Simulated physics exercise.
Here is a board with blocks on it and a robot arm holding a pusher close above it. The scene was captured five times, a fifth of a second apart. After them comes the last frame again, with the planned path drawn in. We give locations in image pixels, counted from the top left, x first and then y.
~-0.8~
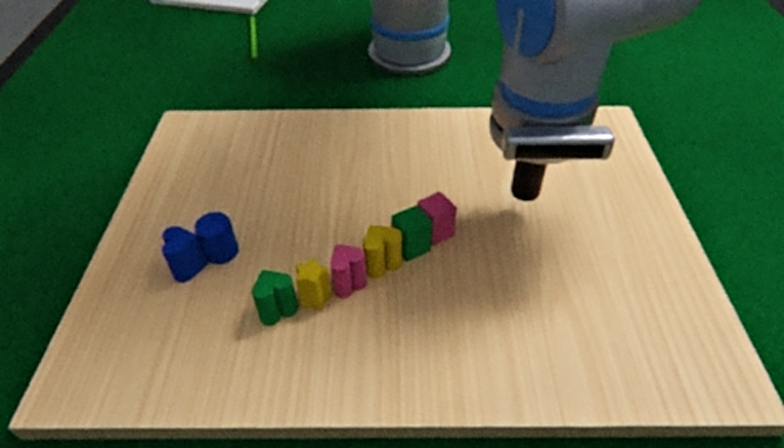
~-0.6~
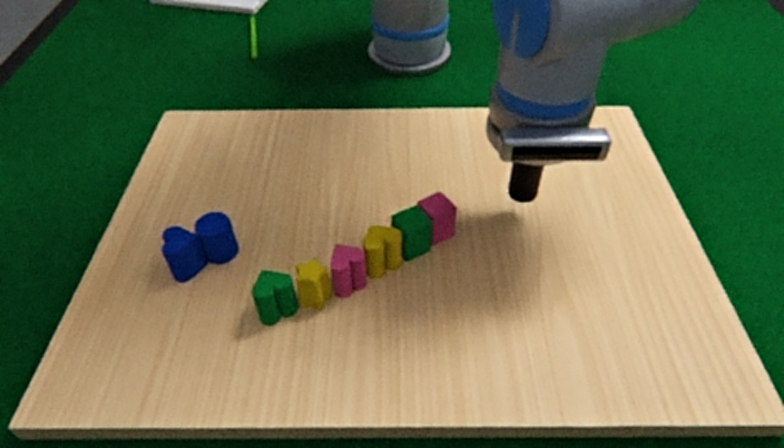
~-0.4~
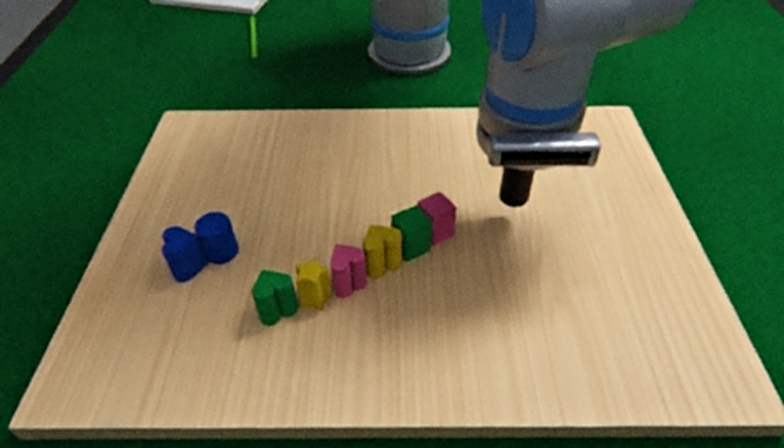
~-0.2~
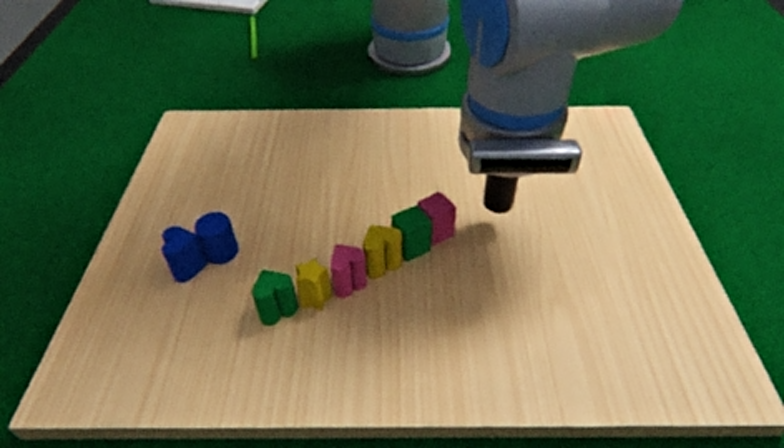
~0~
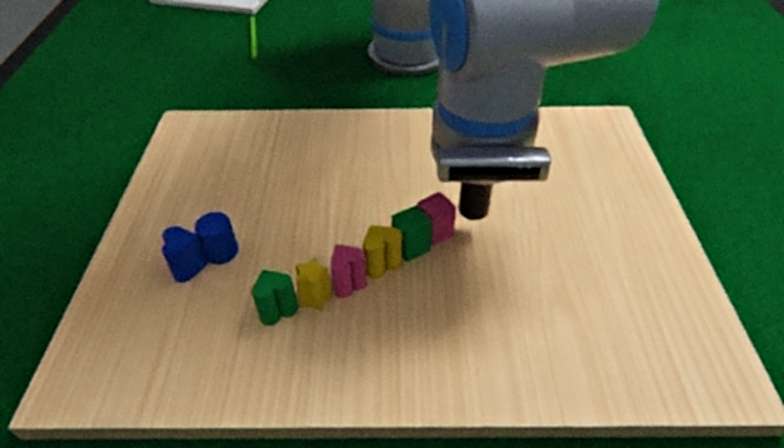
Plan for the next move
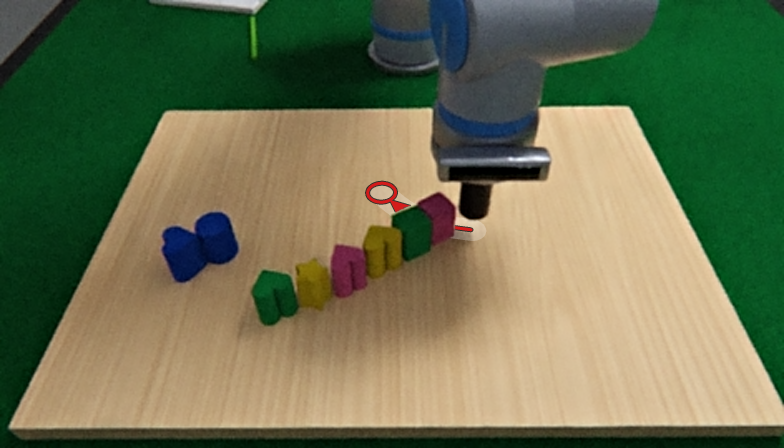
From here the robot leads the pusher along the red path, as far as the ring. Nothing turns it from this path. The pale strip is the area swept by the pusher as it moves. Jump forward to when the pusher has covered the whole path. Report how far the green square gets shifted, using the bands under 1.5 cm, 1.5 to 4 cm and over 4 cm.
It shifts by 1.5 to 4 cm.
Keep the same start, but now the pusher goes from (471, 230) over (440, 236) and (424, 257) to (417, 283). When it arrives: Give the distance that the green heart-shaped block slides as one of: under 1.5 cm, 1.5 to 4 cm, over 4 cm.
The shift is below 1.5 cm.
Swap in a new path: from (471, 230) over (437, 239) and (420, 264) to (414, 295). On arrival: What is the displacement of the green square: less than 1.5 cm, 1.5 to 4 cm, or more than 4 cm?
Result: 1.5-4 cm.
The drawn path runs from (471, 230) via (435, 223) and (404, 210), ending at (382, 193).
The first path, step by step. One third of the way, pusher at (436, 205); pink heart-shaped block at (337, 260); yellow heart-shaped block at (371, 241), turned 15° clockwise; green square at (395, 225), turned 25° anticlockwise; pink square at (407, 205), turned 25° anticlockwise.
Two thirds of the way, pusher at (404, 192); pink heart-shaped block at (336, 265), turned 15° anticlockwise; yellow heart-shaped block at (369, 245), turned 15° clockwise; green square at (389, 224), turned 50° anticlockwise; pink square at (384, 200), turned 70° anticlockwise.
At the end, pusher at (381, 174); pink heart-shaped block at (336, 265), turned 15° anticlockwise; yellow heart-shaped block at (369, 245), turned 15° clockwise; green square at (389, 224), turned 50° anticlockwise; pink square at (384, 200), turned 70° anticlockwise.
